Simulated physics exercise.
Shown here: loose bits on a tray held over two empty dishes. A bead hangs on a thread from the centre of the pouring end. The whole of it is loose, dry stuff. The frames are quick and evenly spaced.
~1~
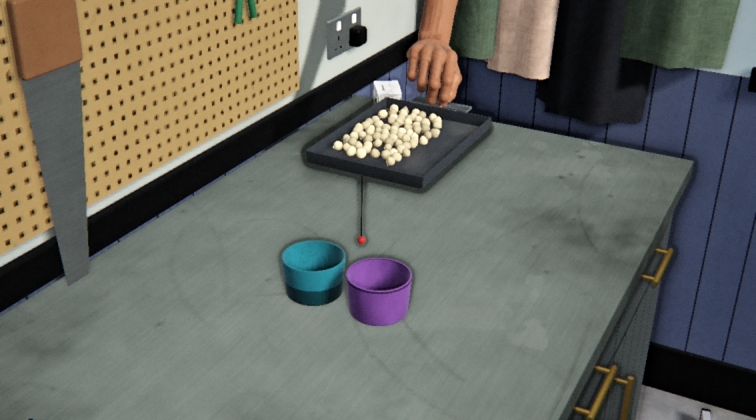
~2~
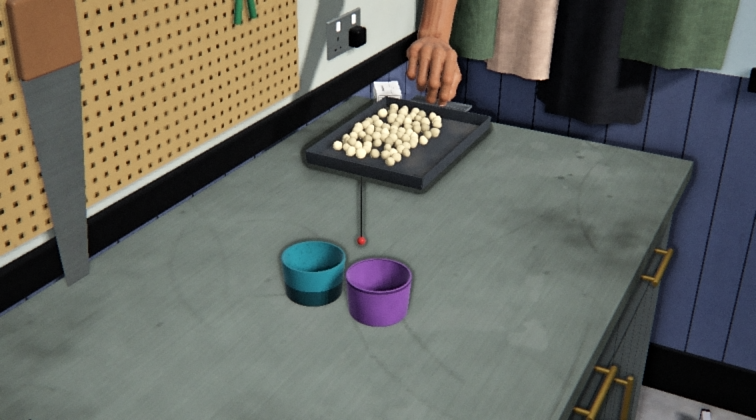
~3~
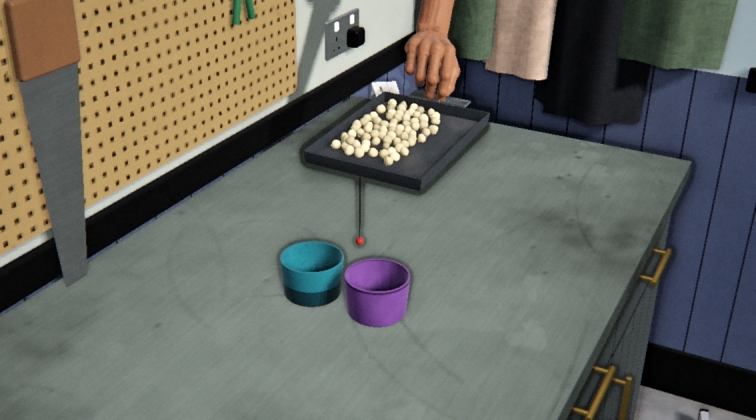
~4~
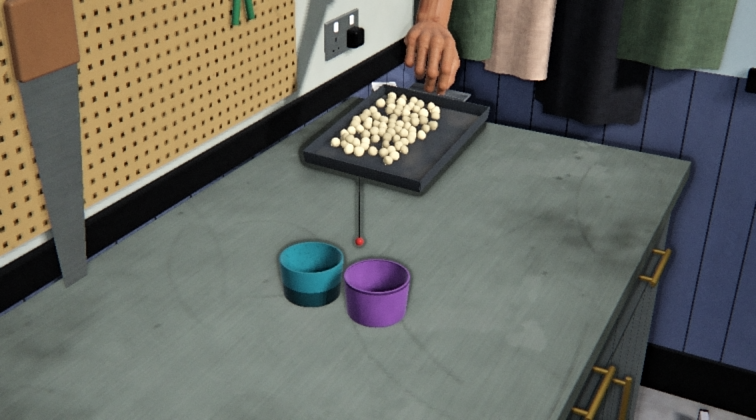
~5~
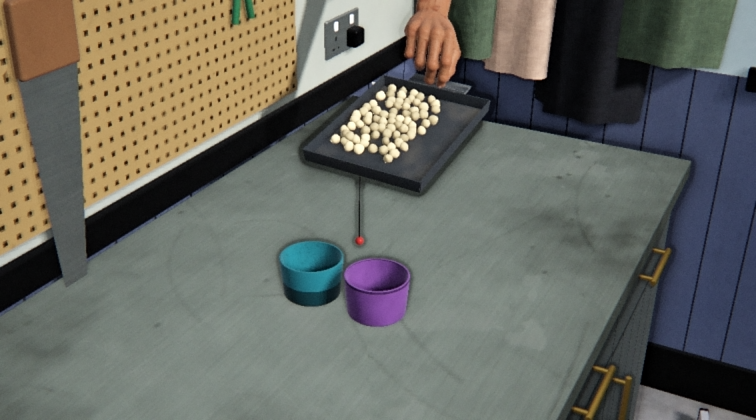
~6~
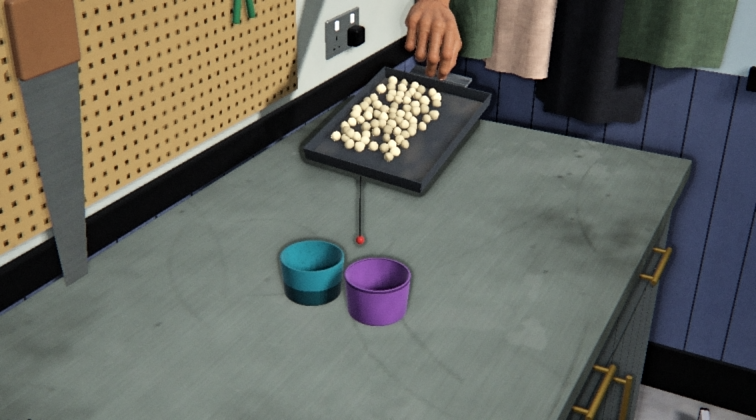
In the video, a hand grips the far end of a dark tray of pale, round nuts above a teal dish and a purple dish on a grey worktop, gradually raising that end so the tray tilts slightly toward the dishes.
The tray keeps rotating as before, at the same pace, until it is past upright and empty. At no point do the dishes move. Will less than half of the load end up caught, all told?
Caught: Above half.
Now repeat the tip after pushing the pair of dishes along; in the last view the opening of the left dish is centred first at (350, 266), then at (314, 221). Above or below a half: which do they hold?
At place one the greater share; at place two a lesser share.
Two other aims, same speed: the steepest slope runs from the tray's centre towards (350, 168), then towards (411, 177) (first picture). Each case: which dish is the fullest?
Note: Place 1, the dish at the left; place 2, the dish at the right.
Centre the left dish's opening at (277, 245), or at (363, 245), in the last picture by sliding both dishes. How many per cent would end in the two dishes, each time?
Trial 1 about 20 %, trial 2 about 20 %.
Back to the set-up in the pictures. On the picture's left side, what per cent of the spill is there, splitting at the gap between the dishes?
Roughly 30 %.
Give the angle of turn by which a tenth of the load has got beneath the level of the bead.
The tilt is near 105° by then.
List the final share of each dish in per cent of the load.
Per hundred pieces: Left dish roughly 0, right dish roughly 70.
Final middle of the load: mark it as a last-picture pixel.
Once nothing moves, the middle sits near (378, 304).
Soon after the last picture, tray tipped steeply; all on the tray.
A little later, tray tipped right over; nearly all on the tray; a stray few in the right dish.
Later still, tray tipped past a quarter turn; about two thirds in the right dish; a small part in the left dish; about a quarter outside both; a stray few in the air.
At rest, tray tipped past a quarter turn; about two thirds in the right dish; a small part in the left dish; about a quarter outside both; a stray few in the air.
